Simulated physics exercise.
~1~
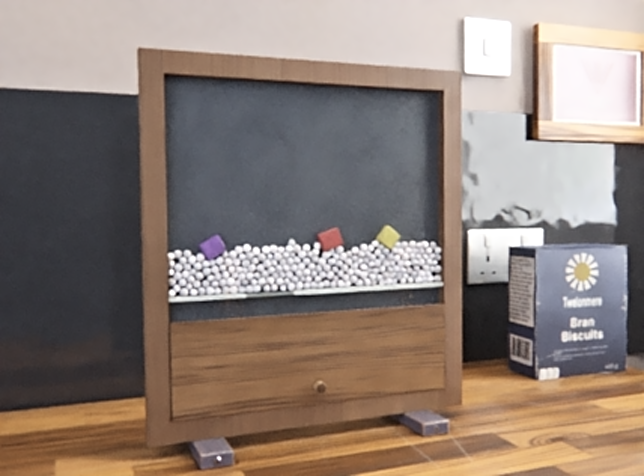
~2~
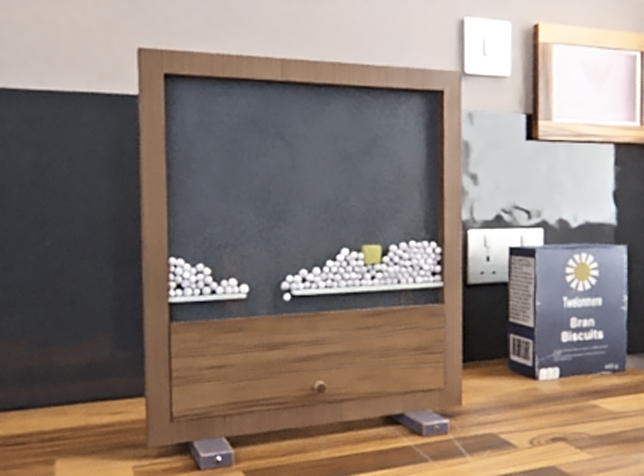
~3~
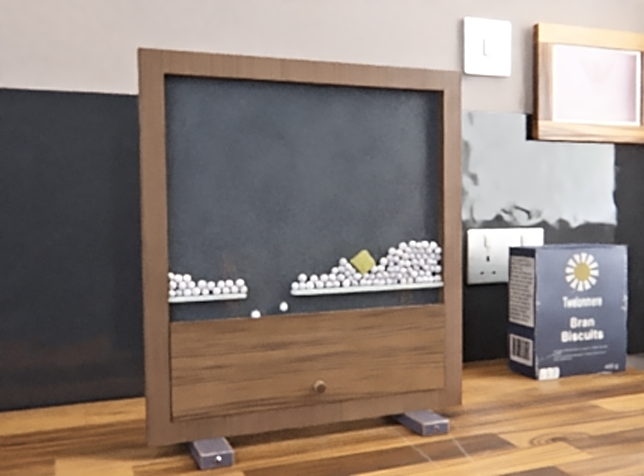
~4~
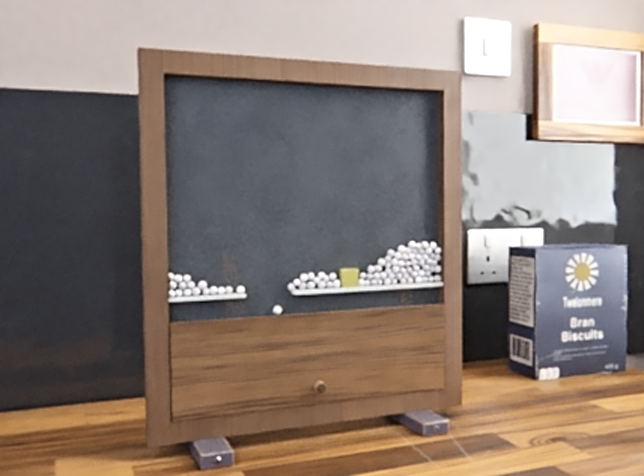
White beads draining through a gap in a wooden box's shelf, purple and red blocks disappearing, yellow block sliding left but staying on the shelf.
